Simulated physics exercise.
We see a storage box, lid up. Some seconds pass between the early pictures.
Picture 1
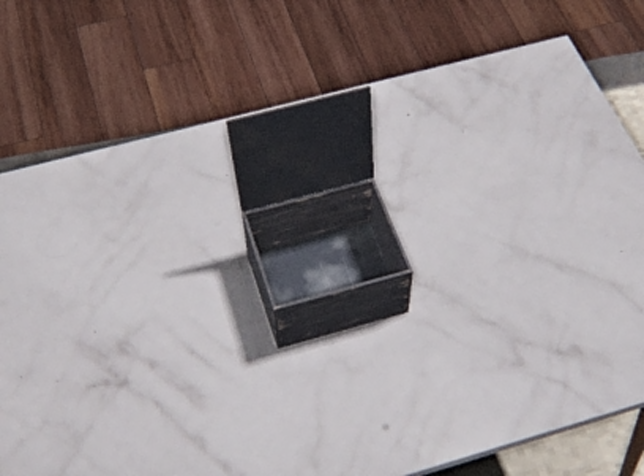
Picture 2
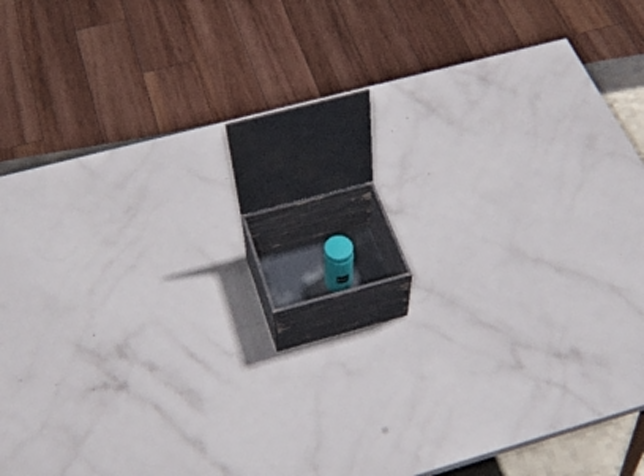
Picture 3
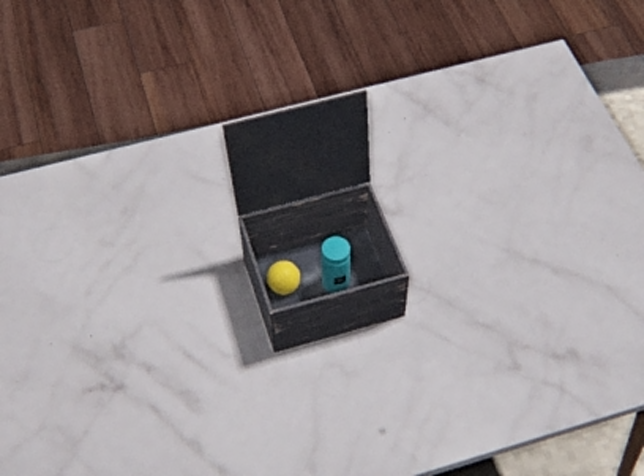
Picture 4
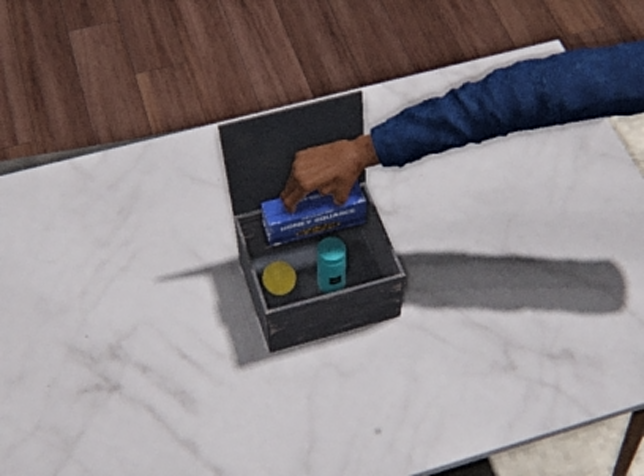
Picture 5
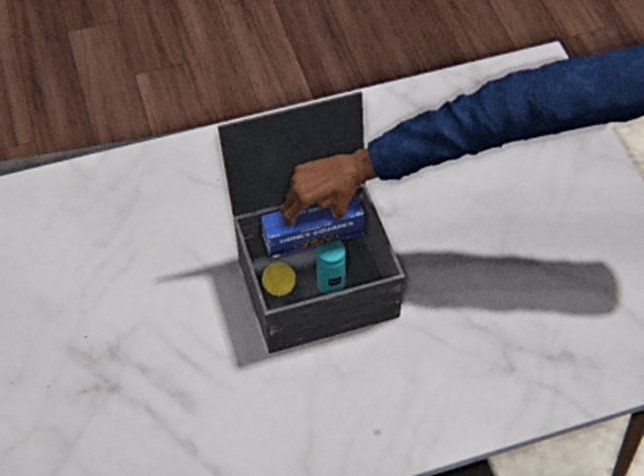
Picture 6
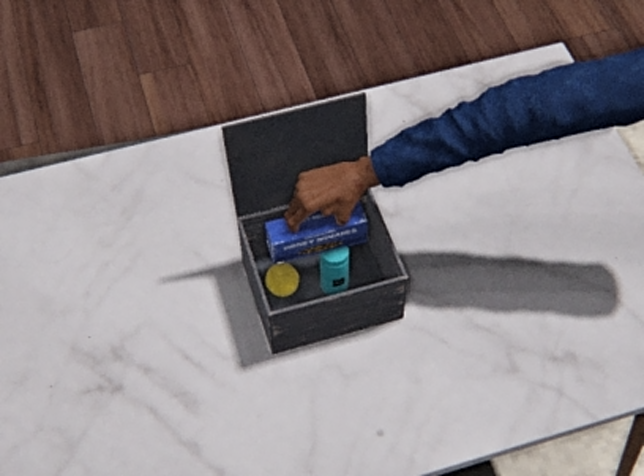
Teal bottle and yellow ball-shaped item appearing in an open dark box, then a hand lowering a blue carton in behind them.
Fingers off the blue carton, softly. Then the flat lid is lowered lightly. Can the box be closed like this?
Here the lid shuts flat.
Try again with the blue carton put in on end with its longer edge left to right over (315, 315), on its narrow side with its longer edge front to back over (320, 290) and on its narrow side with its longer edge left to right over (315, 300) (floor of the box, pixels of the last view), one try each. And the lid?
In the first case it will not close; in the second case it closes; in the third case it closes.
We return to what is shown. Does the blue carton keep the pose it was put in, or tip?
The blue carton ends up tilted.
Then, 0.70 s on from there, blue carton on its side near (299, 258); yellow lemon shifted about its own width; turquoise shaker shifted a little.
Then, 1.70 s on from there, lid 46° above the rim; blue carton on its side near (299, 258); yellow lemon shifted about its own width; turquoise shaker shifted a little.
In the end, lid shut; toppled in the box, blue carton; moved from the start, yellow lemon; turquoise shaker unmoved. At the end, from the last picture's camera, blue carton near (299, 258).
